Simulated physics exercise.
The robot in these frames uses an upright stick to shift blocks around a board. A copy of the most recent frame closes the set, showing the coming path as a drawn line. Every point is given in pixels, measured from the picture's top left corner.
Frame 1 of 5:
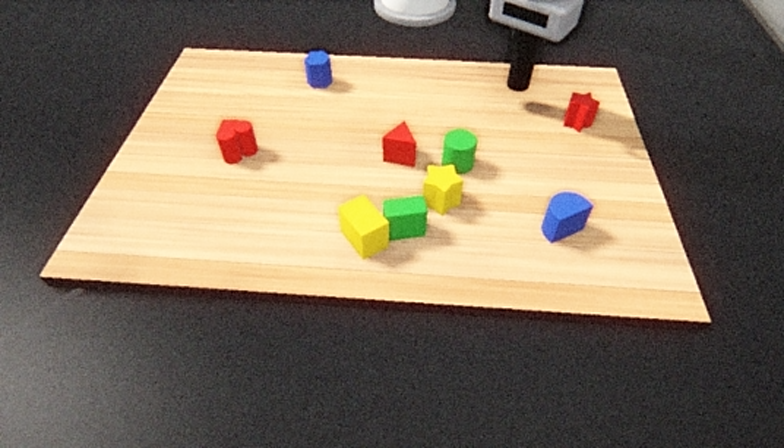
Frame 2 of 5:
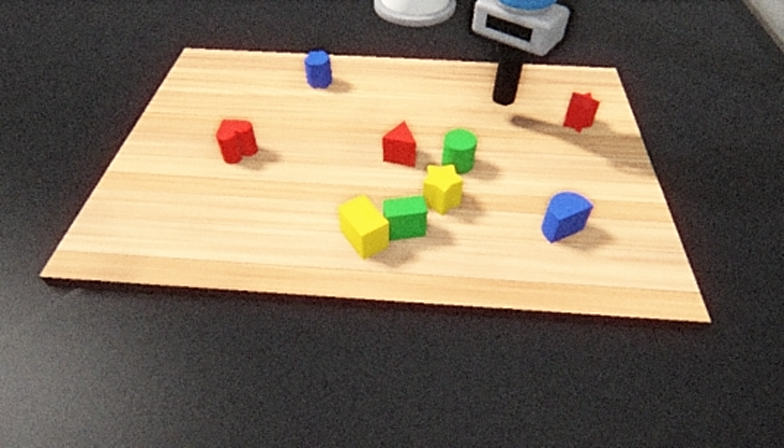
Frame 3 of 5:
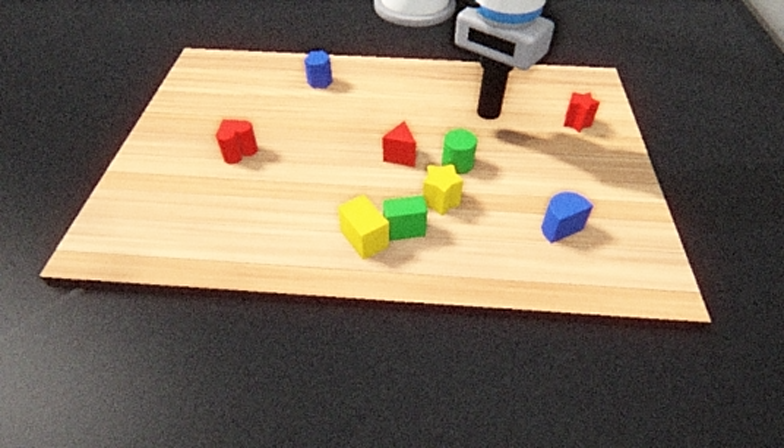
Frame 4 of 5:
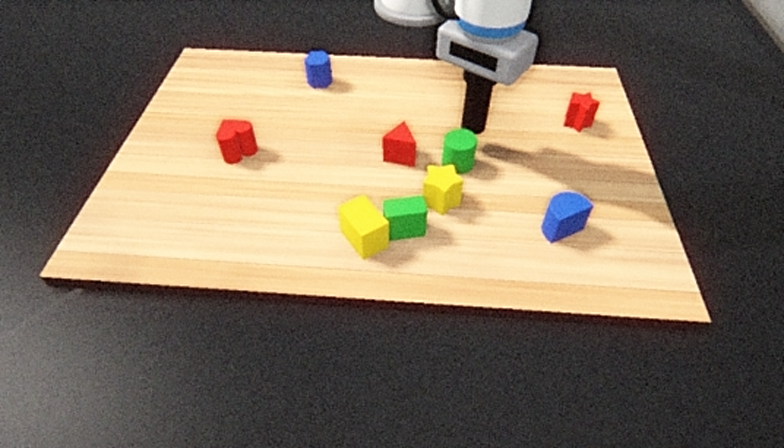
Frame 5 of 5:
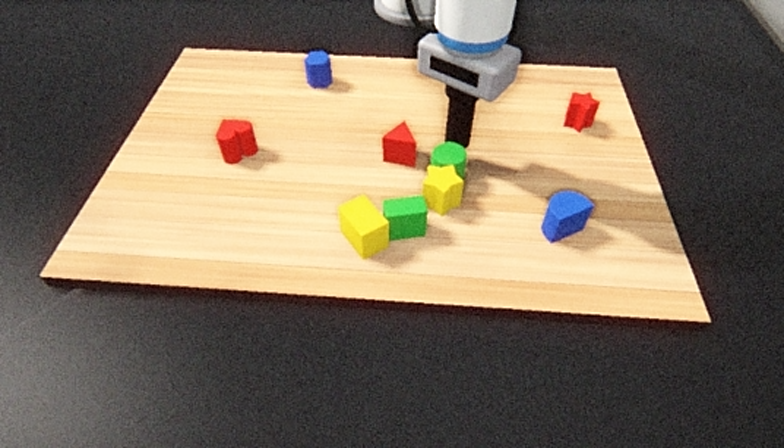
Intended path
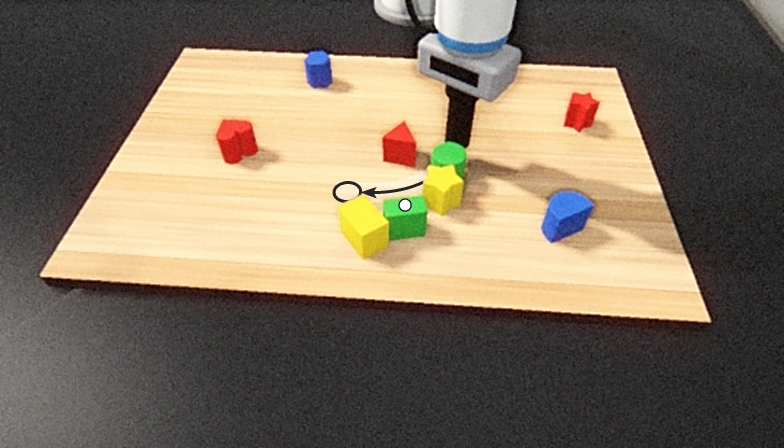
Robot arm moving a black stick down and left across a wooden board, nudging a green cylinder toward a yellow star.
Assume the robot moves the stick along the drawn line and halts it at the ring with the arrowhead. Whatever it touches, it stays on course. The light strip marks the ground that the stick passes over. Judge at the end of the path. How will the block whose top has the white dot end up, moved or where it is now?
It is moved off its spot.
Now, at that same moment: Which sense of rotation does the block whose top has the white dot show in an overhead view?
From the top: Clockwise.
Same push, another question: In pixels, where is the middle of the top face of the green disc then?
It ends at (417, 184).
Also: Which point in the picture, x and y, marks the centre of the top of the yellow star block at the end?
The top centre is at (445, 204).
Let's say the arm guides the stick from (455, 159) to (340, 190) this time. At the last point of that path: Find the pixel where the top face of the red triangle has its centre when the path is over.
In the picture, that point is around (384, 136).
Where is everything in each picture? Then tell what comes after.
In the first frame, tip of the stick at (518, 86), middles of tops, red triangle at (401, 132), green rectangle at (405, 205), yellow star block at (443, 176), green disc at (461, 138).
In the second frame, stick at (503, 99), nothing pushed.
In the third frame, stick at (489, 113), nothing pushed.
In the fourth frame, stick at (473, 127), nothing pushed.
In the fifth frame, stick at (457, 142), red triangle at (401, 132), green rectangle at (405, 205), yellow star block at (443, 177), green disc at (450, 153).
The line goes from (455, 159) via (428, 180) and (390, 191), ending at (347, 192); the dot is on the green rectangle.
What follows on the original path. One third of the way, stick at (430, 163); green rectangle at (407, 213), turned 30° clockwise; yellow star block at (445, 199), turned 15° anticlockwise; green disc at (433, 176).
Two thirds of the way, stick at (390, 174); green rectangle at (408, 215), turned 45° clockwise; yellow star block at (445, 204), turned 35° anticlockwise; green disc at (417, 184).
At the end, stick at (346, 175); red triangle unmoved; green rectangle at (408, 215), turned 45° clockwise; yellow star block at (445, 204), turned 35° anticlockwise; green disc at (417, 184).
